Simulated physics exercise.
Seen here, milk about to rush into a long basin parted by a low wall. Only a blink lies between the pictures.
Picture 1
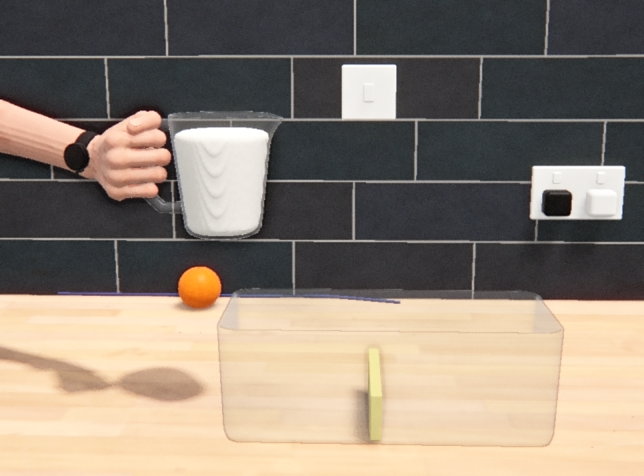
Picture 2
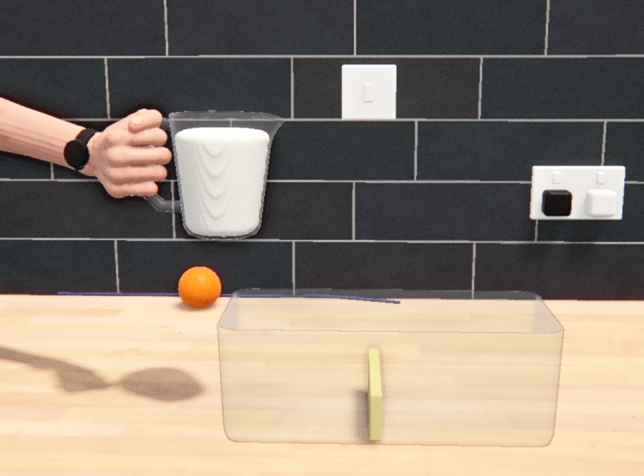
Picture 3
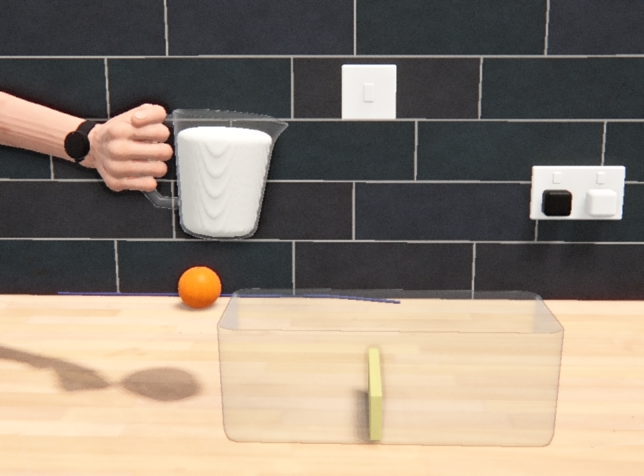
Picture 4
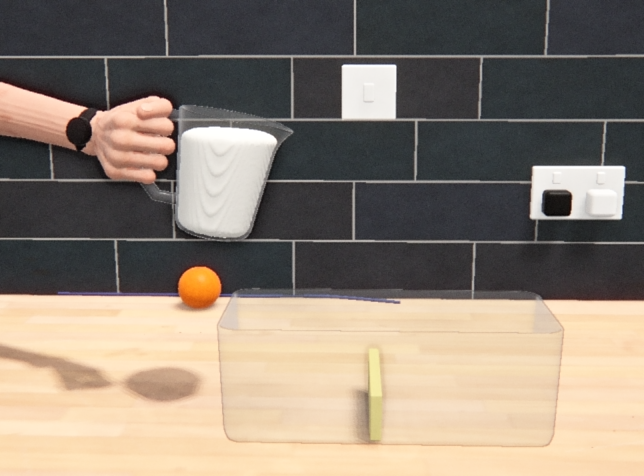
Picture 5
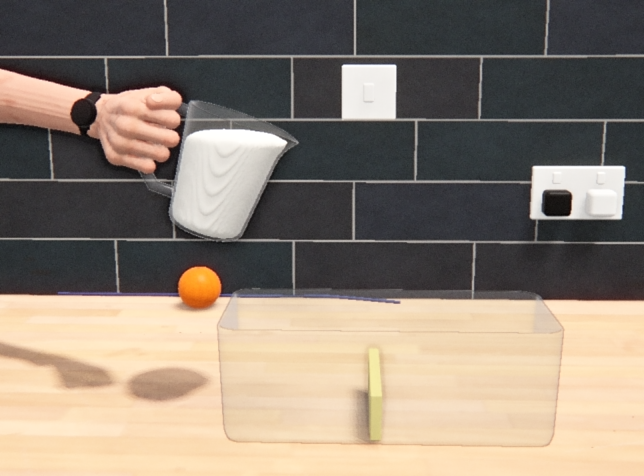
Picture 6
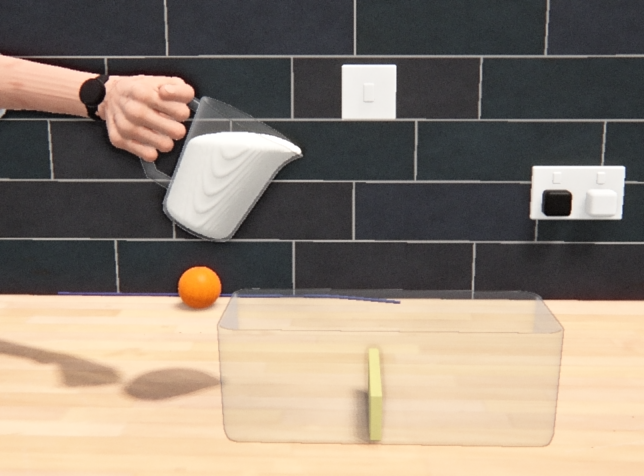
A clear jug of milk, held by a hand at the left, starts almost upright and tilts steadily to the right above a wooden counter, while an orange ball and a clear basin with a low divider stay still.
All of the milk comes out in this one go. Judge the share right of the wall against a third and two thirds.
It comes to less than a third.
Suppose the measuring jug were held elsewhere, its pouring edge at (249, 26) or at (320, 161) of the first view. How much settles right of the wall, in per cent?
Roughly 5 per cent, and 65 per cent.
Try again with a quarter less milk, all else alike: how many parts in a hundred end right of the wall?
Close to 5 per cent.
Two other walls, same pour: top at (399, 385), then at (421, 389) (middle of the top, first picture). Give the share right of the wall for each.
About 10 and 15 per cent.
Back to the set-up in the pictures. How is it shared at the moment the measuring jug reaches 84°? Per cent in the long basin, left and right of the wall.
Some 10 per cent left and 5 right.
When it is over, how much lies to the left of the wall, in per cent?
Roughly 85 in a hundred.
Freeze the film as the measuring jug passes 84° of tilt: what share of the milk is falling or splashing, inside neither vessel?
Near 25 %.
A moment on, the measuring jug is tipped on its side and 63 per cent is still to pour, 9 is left of the wall and 4 right of it.
Next, the measuring jug is tipped on its side and 19 per cent is still to pour, 51 is left of the wall and 12 right of it.
Then the measuring jug is tipped on its side and 3 per cent is still to pour, 78 is left of the wall and 13 right of it.
Later the measuring jug is tipped on its side and 0 per cent is still to pour, 83 is left of the wall and 14 right of it.
Finally, 84 per cent lies left of the wall, 14 right of it and 2 outside.
